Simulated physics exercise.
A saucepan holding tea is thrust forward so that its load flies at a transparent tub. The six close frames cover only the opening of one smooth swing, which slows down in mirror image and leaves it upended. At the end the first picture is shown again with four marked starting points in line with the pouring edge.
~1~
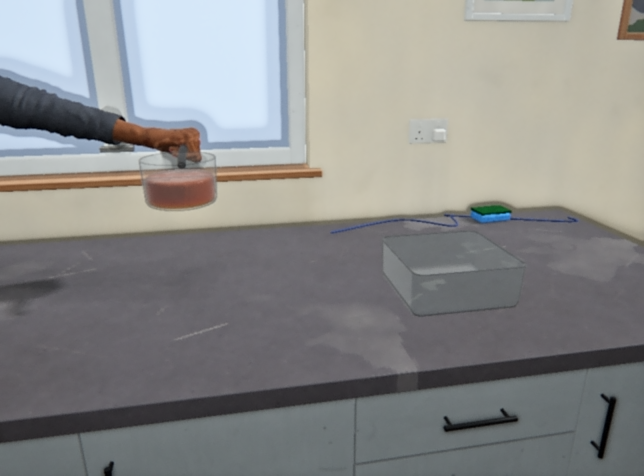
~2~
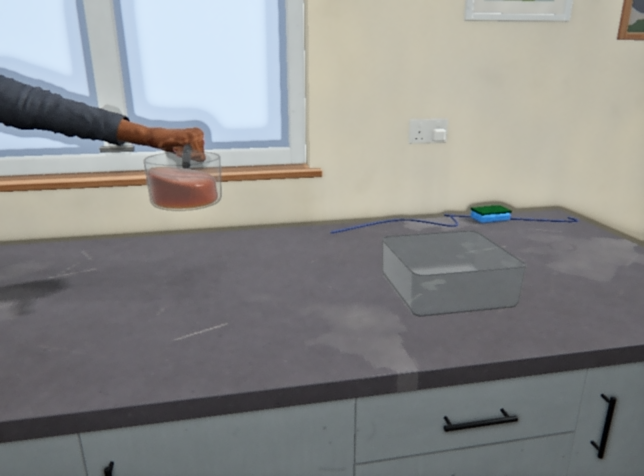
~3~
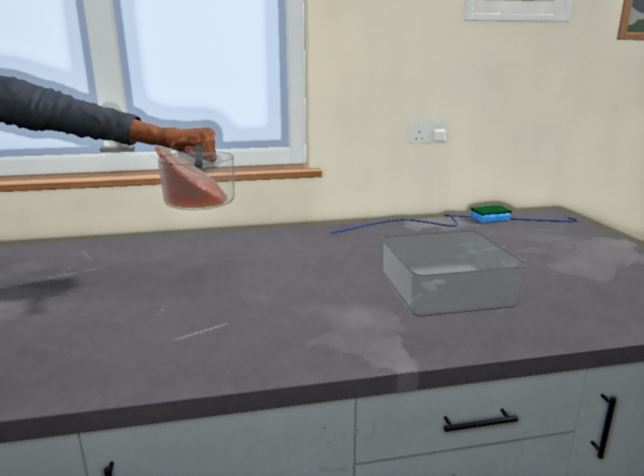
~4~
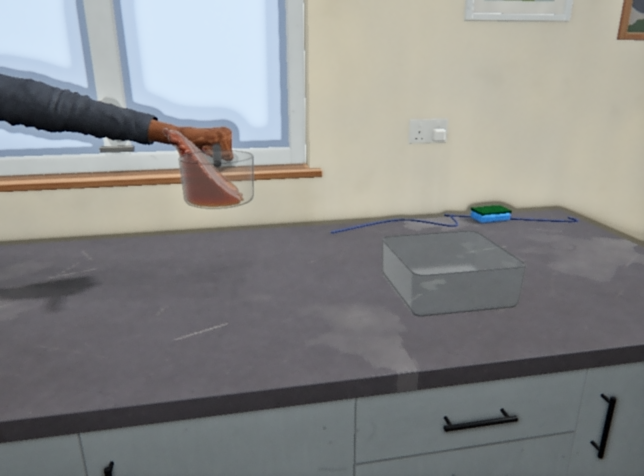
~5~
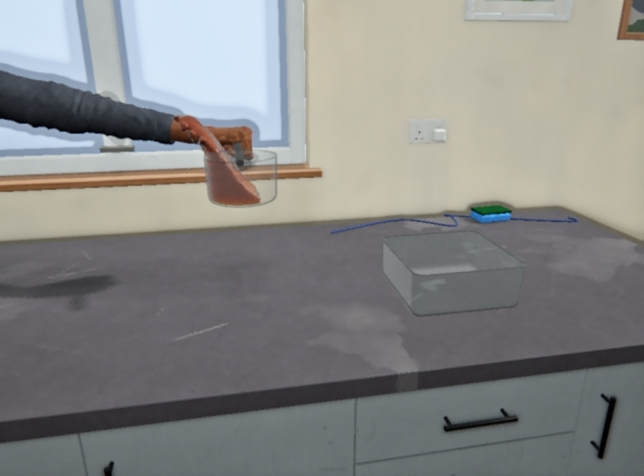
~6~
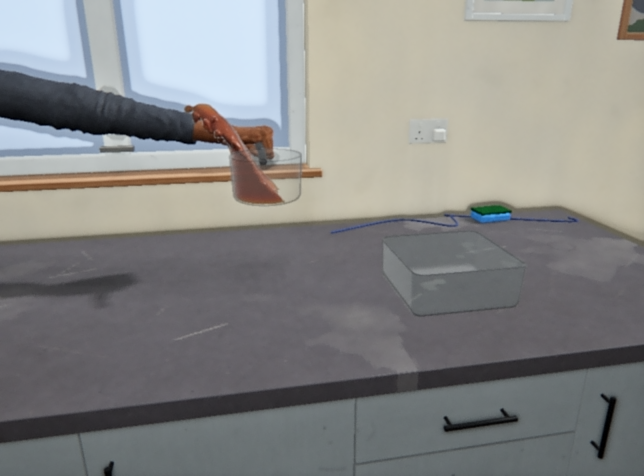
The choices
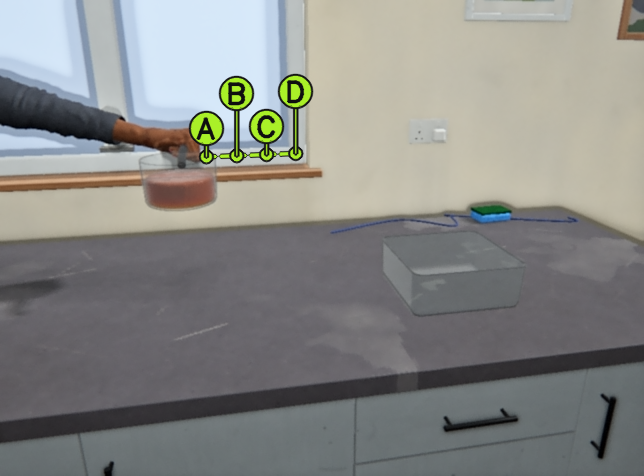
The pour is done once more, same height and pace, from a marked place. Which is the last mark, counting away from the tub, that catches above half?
The limit is C.
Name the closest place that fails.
That is place B.
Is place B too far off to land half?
Yes, that goes wrong.
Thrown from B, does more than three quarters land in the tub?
No, less.
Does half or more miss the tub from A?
Yes, it does.
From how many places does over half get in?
Two of the four.
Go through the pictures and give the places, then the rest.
The first frame shows upright, lip at (214, 156); tub from (410, 315) to (517, 304); nothing has left yet.
The second frame shows upright, lip at (219, 156); nothing has left yet.
The third frame shows upright, lip at (232, 155); tea is over the rim, down to (169, 157).
The fourth frame shows upright, lip at (252, 155); tea is over the rim, down to (183, 157).
The fifth frame shows upright, lip at (275, 154); tea is over the rim, down to (215, 156).
The sixth frame shows upright, lip at (300, 153); tea is over the rim, down to (244, 155).
In lime, A at (206, 156); B at (236, 155); C at (266, 154); D at (295, 153).
If A is chosen, about 12 % lands in the tub, 84 % falls short and 4 % goes beside or beyond.
If B is chosen, about 23 % lands in the tub, 69 % falls short and 7 % goes beside or beyond.
If C is chosen, about 75 % lands in the tub, 14 % falls short and 12 % goes beside or beyond.
If D is chosen, about 75 % lands in the tub, 8 % falls short and 17 % goes beside or beyond.
